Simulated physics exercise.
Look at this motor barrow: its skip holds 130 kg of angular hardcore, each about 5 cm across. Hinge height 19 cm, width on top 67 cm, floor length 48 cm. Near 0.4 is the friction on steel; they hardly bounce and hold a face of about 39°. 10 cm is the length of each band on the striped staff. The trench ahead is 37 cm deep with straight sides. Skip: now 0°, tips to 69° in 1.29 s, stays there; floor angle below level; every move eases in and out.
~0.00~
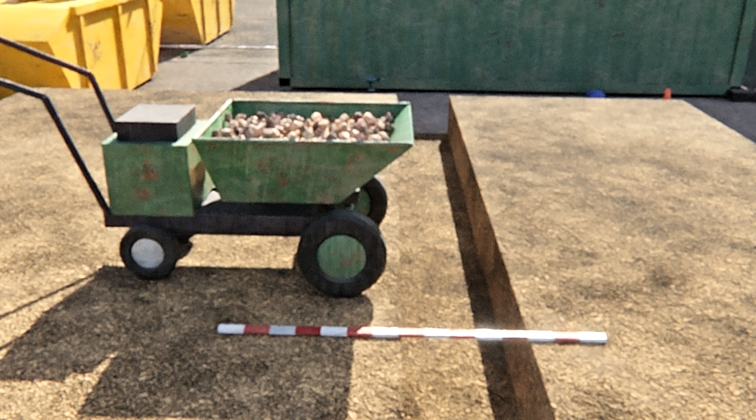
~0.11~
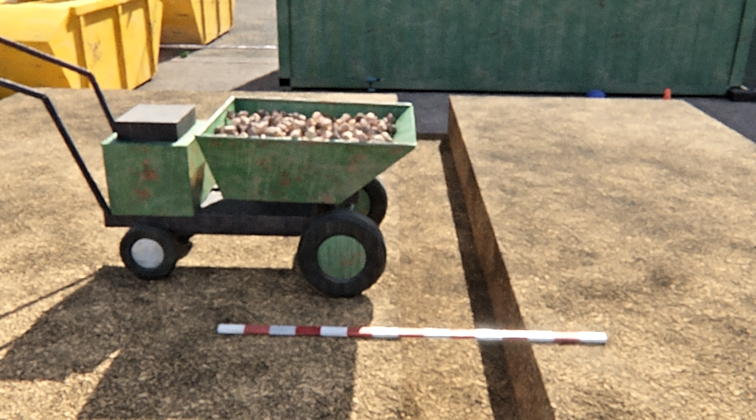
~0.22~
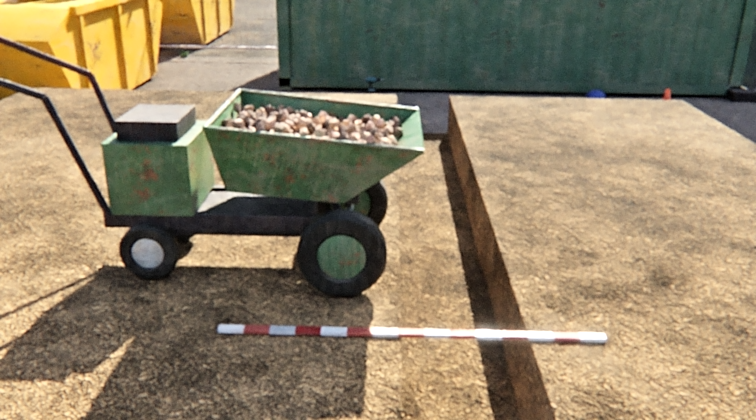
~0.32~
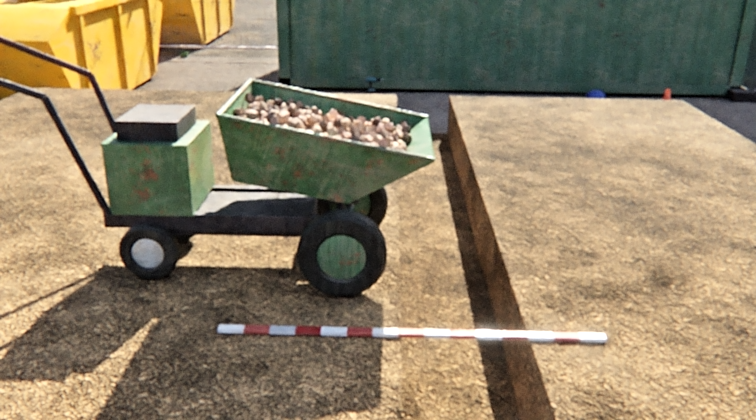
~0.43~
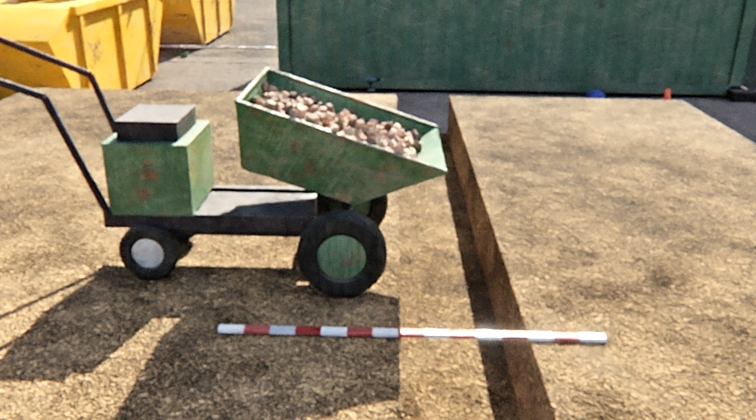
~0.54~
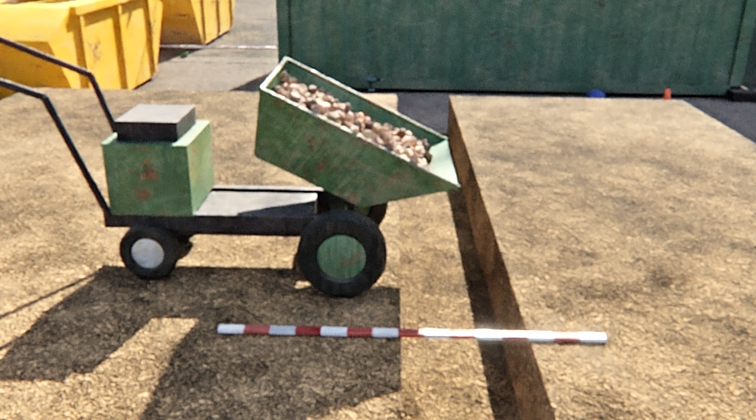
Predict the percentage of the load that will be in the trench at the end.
Predicted: Roughly 77 %.
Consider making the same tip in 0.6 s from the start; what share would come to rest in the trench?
That would give about 60 percent.
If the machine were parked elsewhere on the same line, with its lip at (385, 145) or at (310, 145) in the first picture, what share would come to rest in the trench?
95 % and 95 %.
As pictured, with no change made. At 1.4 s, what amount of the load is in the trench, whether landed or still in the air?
25 per cent or so by then.
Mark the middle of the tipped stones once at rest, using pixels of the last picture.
(482, 316).
After 1.0 s the floor is at 58°; 100 % in the skip; the foremost stones are at (466, 220).
After 1.4 s the floor is at 69°; 68 % in the skip, 25 % in the trench, 7 % past the trench; the foremost stones are at (542, 265).
After 1.7 s the floor is at 69°; 23 % in the skip, 53 % in the trench, 24 % past the trench; the foremost stones are at (601, 268).
After 3.7 s the floor is at 69°; 0 % in the skip, 77 % in the trench, 23 % past the trench; the foremost stones are at (611, 265).
